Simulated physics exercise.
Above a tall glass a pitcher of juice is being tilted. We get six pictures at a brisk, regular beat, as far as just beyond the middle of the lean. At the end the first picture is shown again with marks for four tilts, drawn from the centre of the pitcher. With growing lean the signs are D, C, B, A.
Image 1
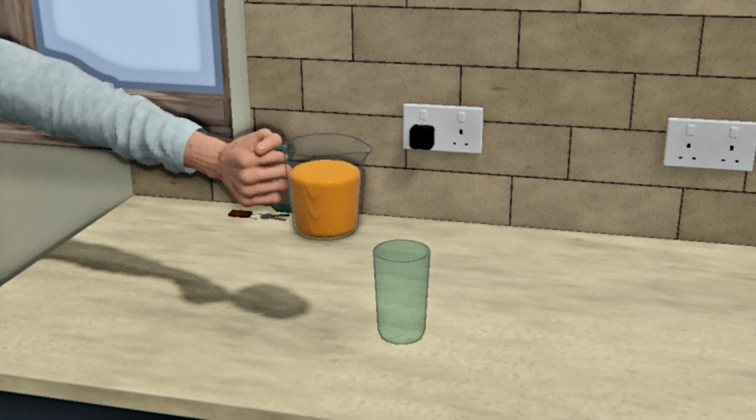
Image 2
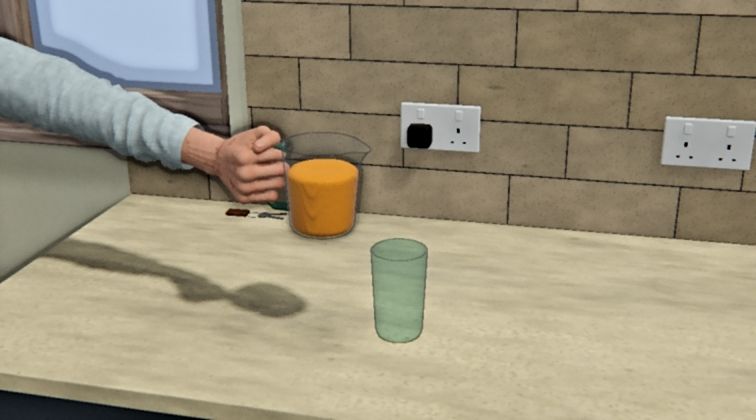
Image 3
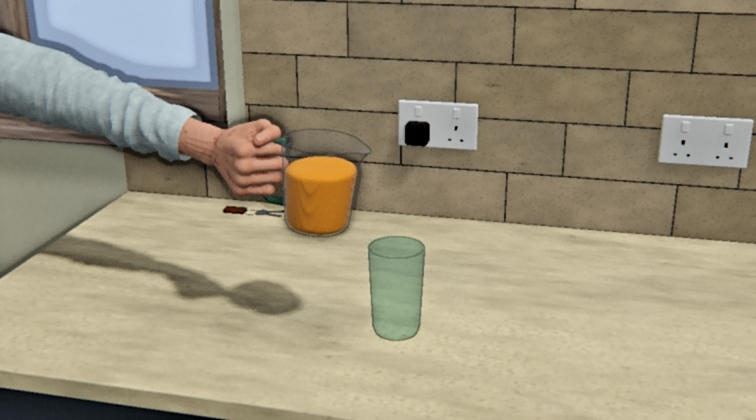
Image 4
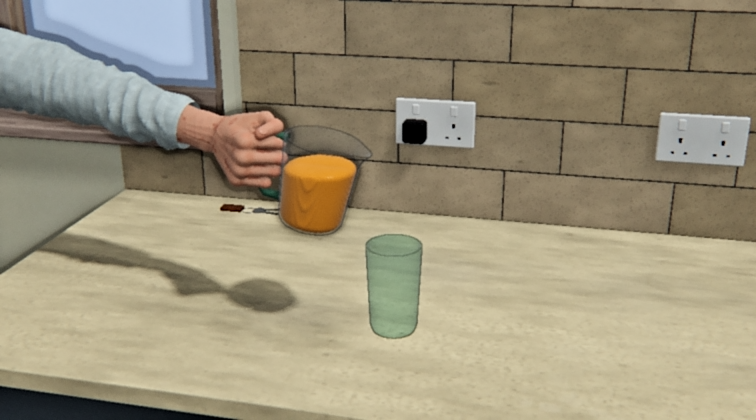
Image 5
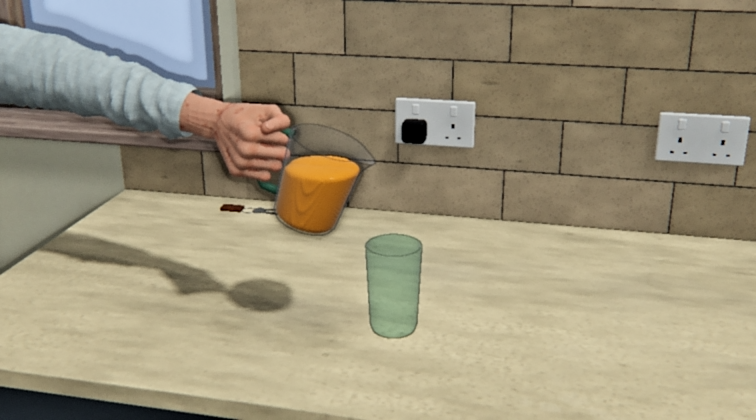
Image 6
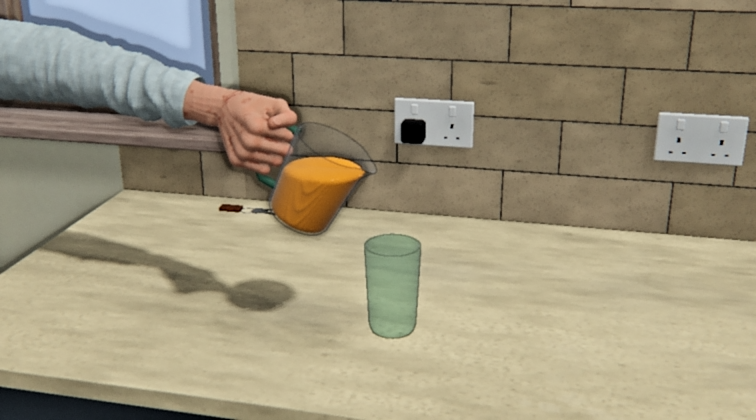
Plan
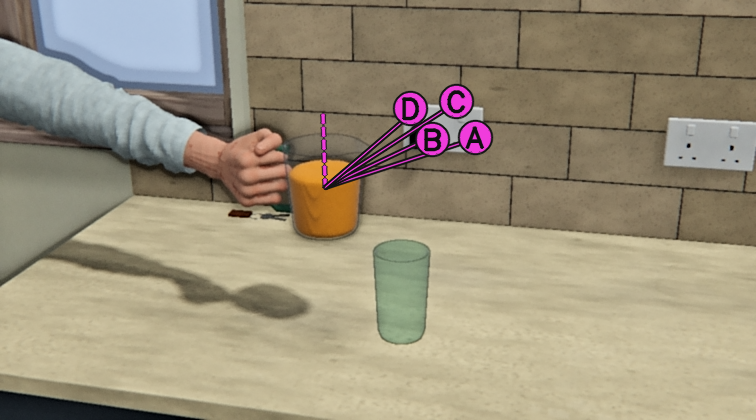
A hand in a pale blue sleeve held a clear pitcher of orange juice upright above a counter, then gradually tilted it to the right, toward an empty green-tinted glass that stayed still.
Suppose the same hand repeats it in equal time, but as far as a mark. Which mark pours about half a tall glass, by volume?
Go for B.
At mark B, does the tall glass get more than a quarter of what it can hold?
Yes.
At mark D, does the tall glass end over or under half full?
Under.
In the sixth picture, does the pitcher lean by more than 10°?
Yes.
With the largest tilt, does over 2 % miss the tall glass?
No, it does not.
On the marked copy, A at (459, 143); B at (415, 144); C at (442, 111); D at (400, 122).
With A, the tall glass ends with about 66 % of what it can hold.
With B, the tall glass ends with about 48 % of what it can hold.
With C, the tall glass ends with about 31 % of what it can hold.
With D, the tall glass ends with about 18 % of what it can hold.
